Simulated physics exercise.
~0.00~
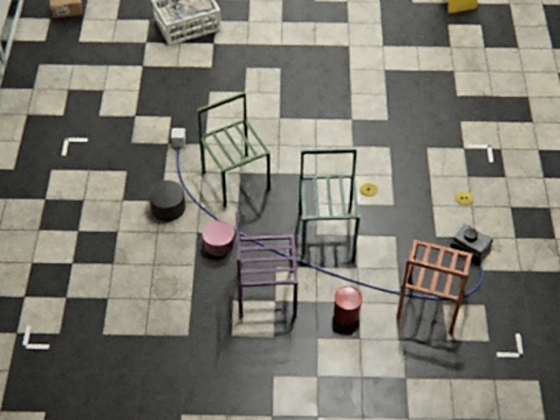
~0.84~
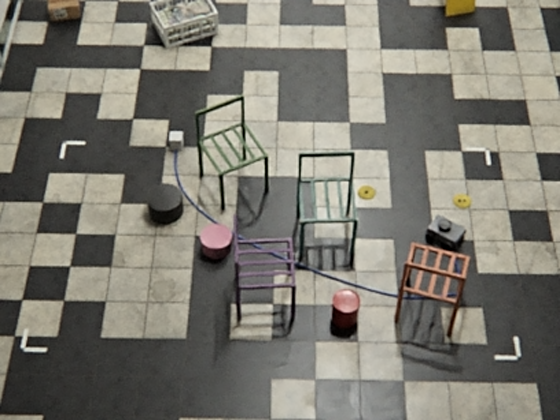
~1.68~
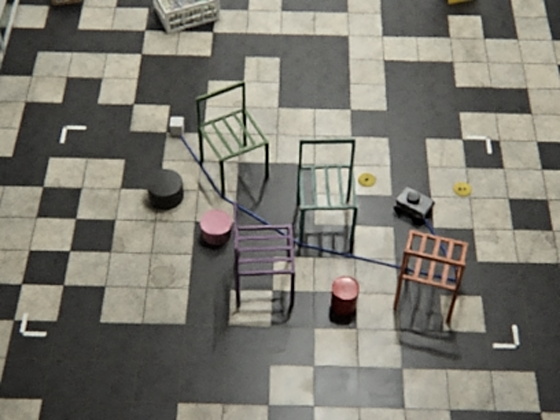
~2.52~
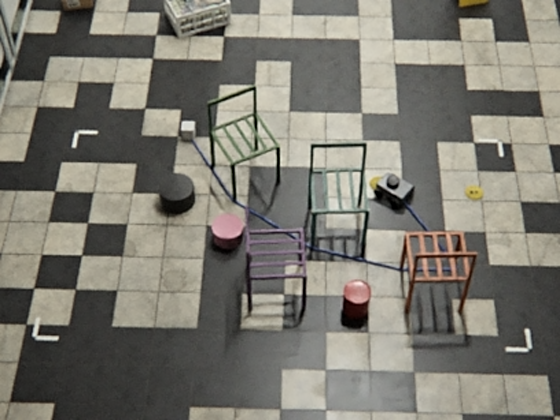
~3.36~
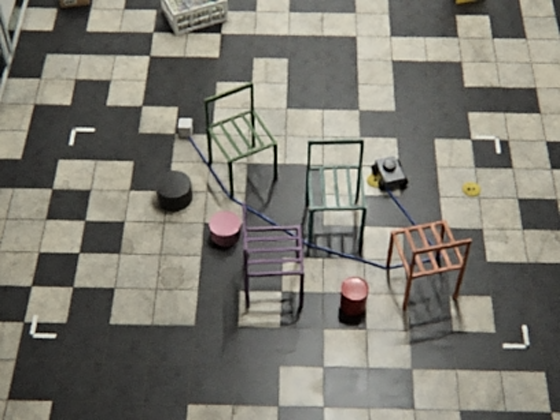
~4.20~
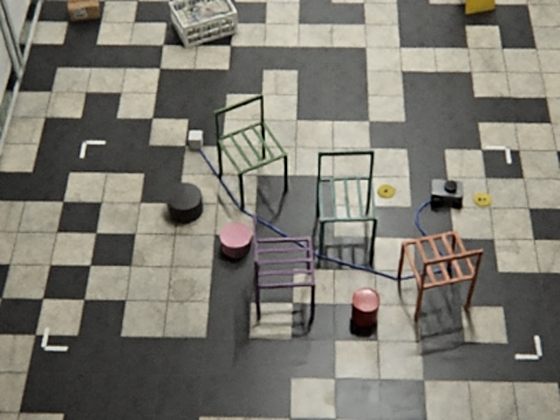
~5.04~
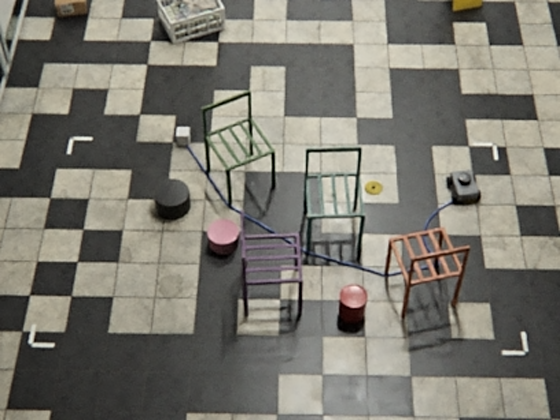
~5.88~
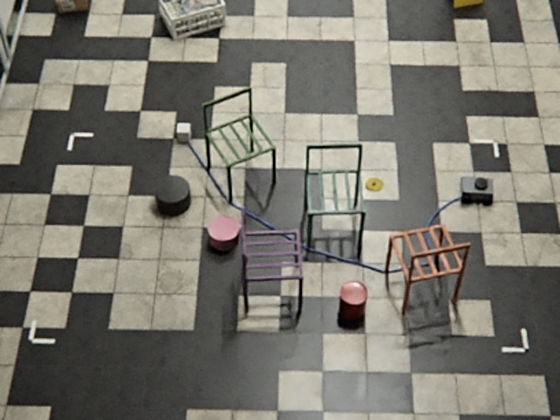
Small dark cart trailing a blue lead rolls up-left to one yellow mark, the orange chair shifting slightly, then right to another.
